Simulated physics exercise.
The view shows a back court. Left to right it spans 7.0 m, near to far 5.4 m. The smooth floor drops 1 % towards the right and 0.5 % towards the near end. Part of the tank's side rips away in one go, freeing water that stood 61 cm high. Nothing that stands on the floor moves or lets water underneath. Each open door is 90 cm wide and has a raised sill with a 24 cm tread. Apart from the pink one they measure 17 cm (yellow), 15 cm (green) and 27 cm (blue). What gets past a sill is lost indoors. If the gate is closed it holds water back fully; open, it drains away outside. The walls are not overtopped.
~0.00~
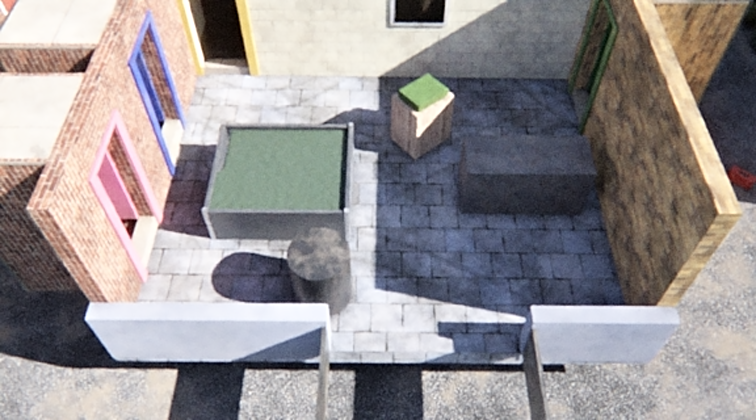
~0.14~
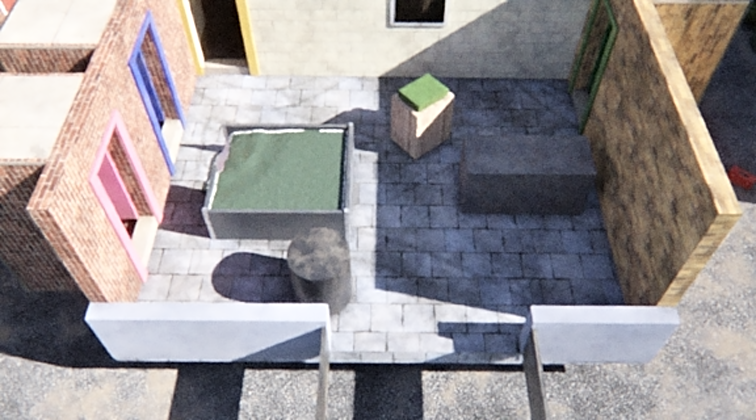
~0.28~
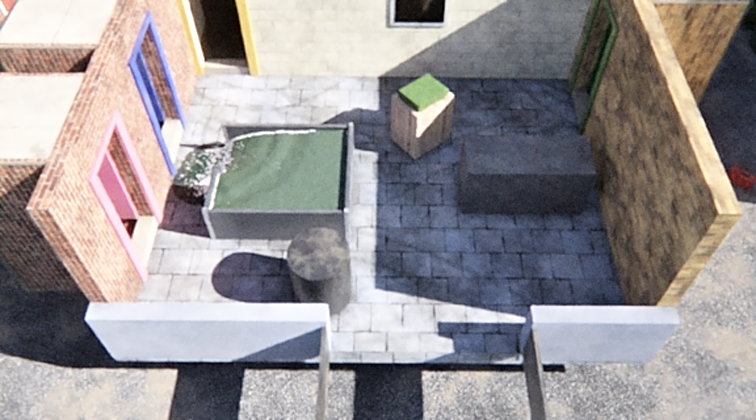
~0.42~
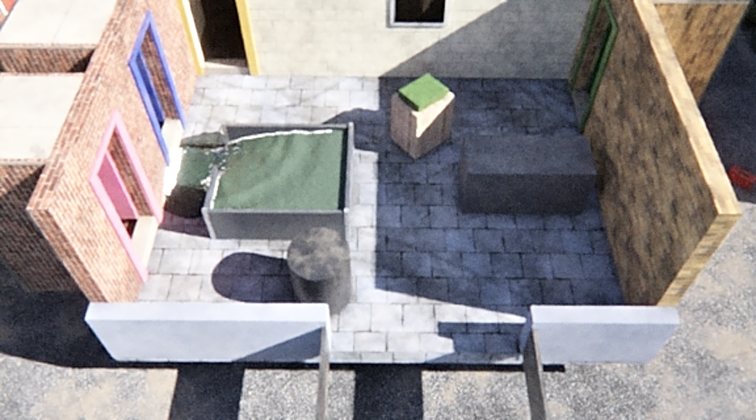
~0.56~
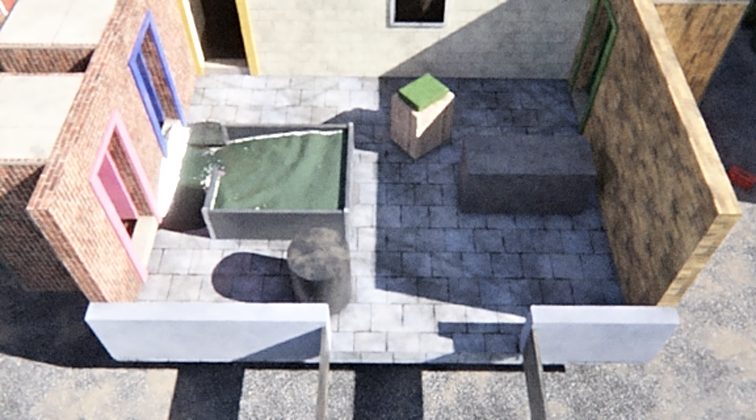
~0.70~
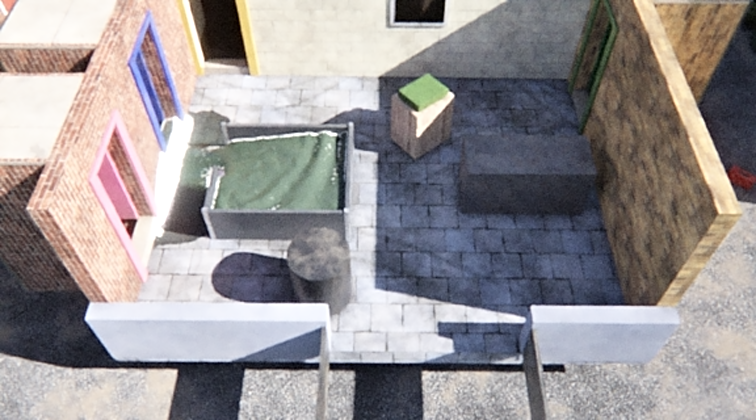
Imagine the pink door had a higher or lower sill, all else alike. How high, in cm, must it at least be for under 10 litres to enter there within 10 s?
At least 5.5 cm or so.
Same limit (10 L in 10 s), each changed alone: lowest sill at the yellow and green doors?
Roughly 25 cm at yellow and 8.5 cm at green.
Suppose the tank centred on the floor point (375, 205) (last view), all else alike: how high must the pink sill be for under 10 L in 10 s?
Then roughly 12.5 cm.
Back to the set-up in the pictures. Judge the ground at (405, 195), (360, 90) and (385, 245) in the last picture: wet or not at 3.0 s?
In turn: Still dry, wet, not reached.
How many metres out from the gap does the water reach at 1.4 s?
Roughly 3.0 m.
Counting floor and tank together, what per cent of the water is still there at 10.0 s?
Roughly 88 in a hundred.
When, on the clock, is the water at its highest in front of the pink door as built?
Near 1.8 s.
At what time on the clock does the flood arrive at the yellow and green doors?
Yellow 1.3 s, green 5.0 s.
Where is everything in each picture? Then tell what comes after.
The tank at (282, 169) is whole and still, 61 cm deep; the pink door at (132, 207) is dry, in the first picture.
The front is at a hidden place, 0.3 m from the gap at (226, 164); 0.2 m2 of floor is wet, 61 cm left at the back, in the second picture.
Water pours out at (227, 166) and has run 0.8 m, to (177, 183); about 9 cm deep outside, 61 cm at the back, in the third picture.
The gap is at (227, 167), the front 1.0 m out at (180, 145); the back of the tank holds 61 cm, in the fourth picture.
The front is at (185, 128), 1.1 m from the gap at (227, 167); 1.8 m2 of floor is wet, 61 cm left at the back, in the fifth picture.
Water pours out at (227, 166) and has run 1.4 m, to (188, 113); about 8 cm deep outside, 57 cm at the back; 0.1 m in a straight line remain to the pink door at (132, 207), in the sixth picture.
After 1.4 s water covers 15 % of the floor, deepest (44 cm) near (174, 166); 9 cm at the pink door, 0 litres in over its 20 cm sill.
After 3.0 s water covers 35 % of the floor, deepest (28 cm) near (174, 166); 7 cm at the pink door, 0 litres in over its 20 cm sill.
After 10.0 s water covers 95 % of the floor, deepest (12 cm) near (559, 337); 6 cm at the pink door, 0 litres in over its 20 cm sill.
At the pink door as built, the water arrived by 0.8 s and peaked near 9 cm at 1.8 s.
Run again over the same 10 s with other heights there, 14 litres in over 5 cm, 4 litres over 7 cm. The limit of 10 litres is kept from about 5.5 cm up.
